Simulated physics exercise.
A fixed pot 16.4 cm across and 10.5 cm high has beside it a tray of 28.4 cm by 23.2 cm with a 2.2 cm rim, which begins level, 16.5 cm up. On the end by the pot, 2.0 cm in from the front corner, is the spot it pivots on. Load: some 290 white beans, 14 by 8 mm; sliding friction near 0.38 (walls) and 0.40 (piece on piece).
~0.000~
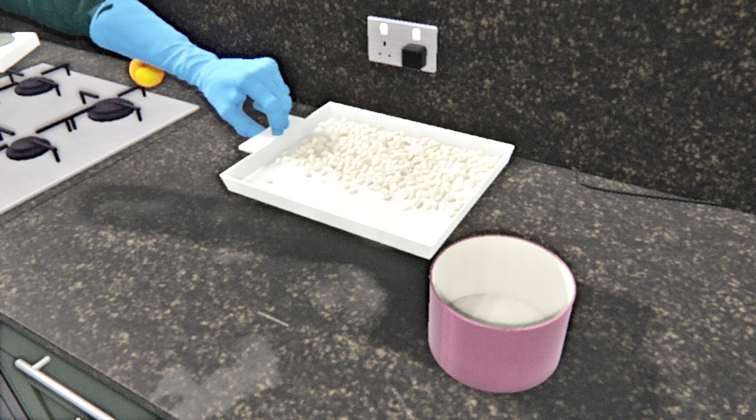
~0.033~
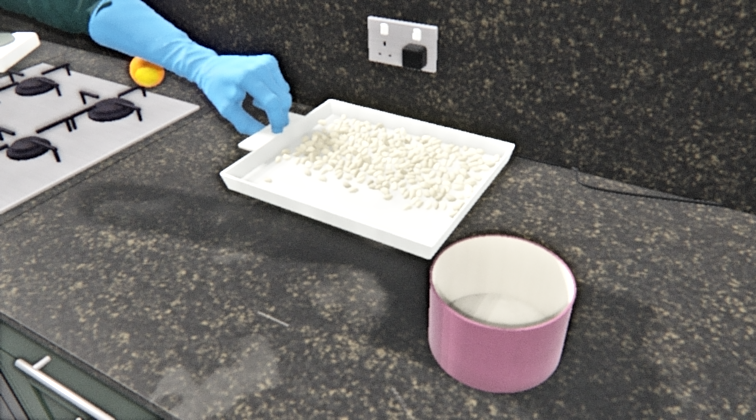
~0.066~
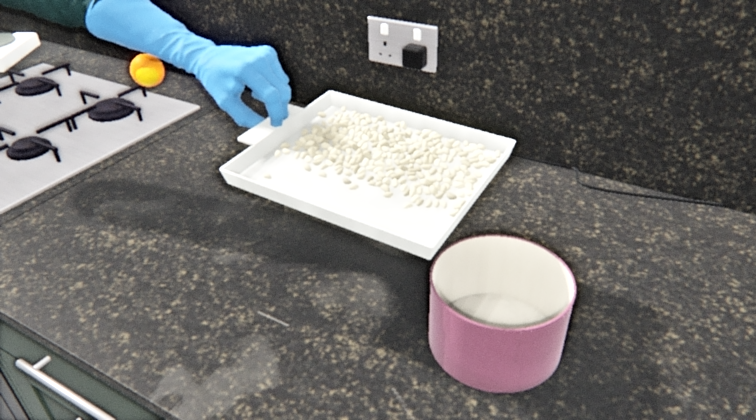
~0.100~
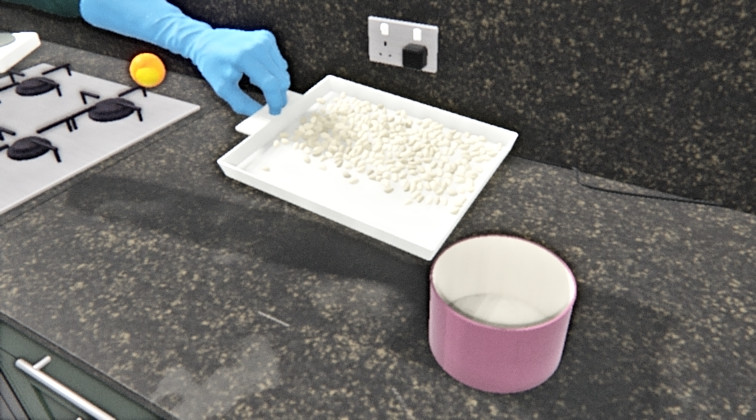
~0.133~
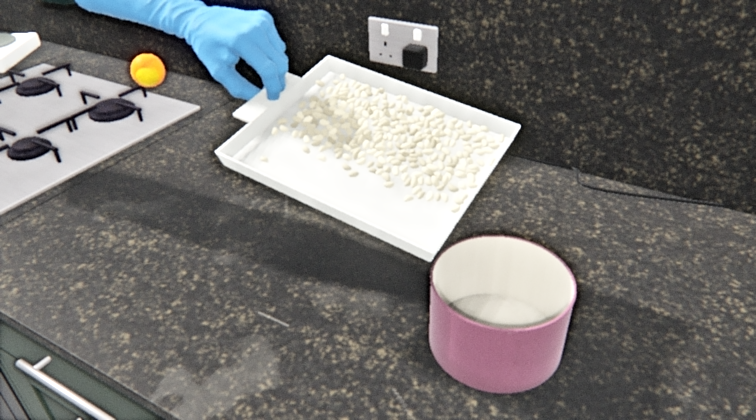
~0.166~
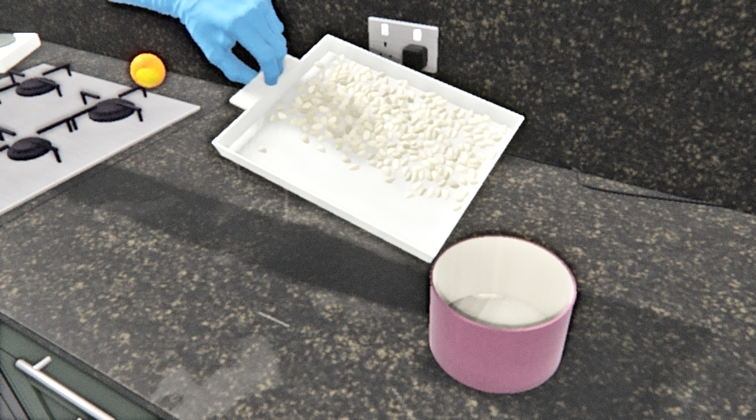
At first, a white tray covered with white beans lies level on a dark speckled counter, behind a pink pot, with a blue-gloved hand gripping its left handle. The hand then raises that end, slowly and then faster, so the tray slants down toward the pot while the beans stay spread across it.
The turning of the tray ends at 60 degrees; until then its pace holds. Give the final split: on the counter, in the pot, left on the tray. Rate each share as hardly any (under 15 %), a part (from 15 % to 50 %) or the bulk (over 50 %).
Counter: The bulk; pot: Hardly any; tray: A part.
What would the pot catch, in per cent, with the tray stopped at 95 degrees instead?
The pot would get around 0 per cent.
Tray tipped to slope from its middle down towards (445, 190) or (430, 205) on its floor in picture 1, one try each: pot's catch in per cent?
First try: Around 20 percent; second try: Around 40 percent.
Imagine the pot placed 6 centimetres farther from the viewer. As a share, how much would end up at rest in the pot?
Result after the change: About 0 in a hundred.
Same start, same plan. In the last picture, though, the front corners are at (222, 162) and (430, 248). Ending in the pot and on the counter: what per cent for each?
Final per cent - pot 0, counter 65.
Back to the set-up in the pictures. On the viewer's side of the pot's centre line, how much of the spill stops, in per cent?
About 100 percent of the spill.
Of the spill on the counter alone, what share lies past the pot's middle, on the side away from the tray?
70 %.
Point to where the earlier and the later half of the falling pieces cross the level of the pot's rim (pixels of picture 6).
Near (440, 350) at first, near (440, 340) afterwards.
After 0.30 s, tilt 43 degrees; the tray holds 100 %, the pot 0 %.
Then, at 0.38 s, tilt 56 degrees; the tray holds 100 %, the pot 0 %.
After 0.60 s, tilt 60 degrees; the tray holds 65 %, the pot 0 %.
In the end, at 2.1 s, counter 70 %, pot 5 %, tray 25 %.
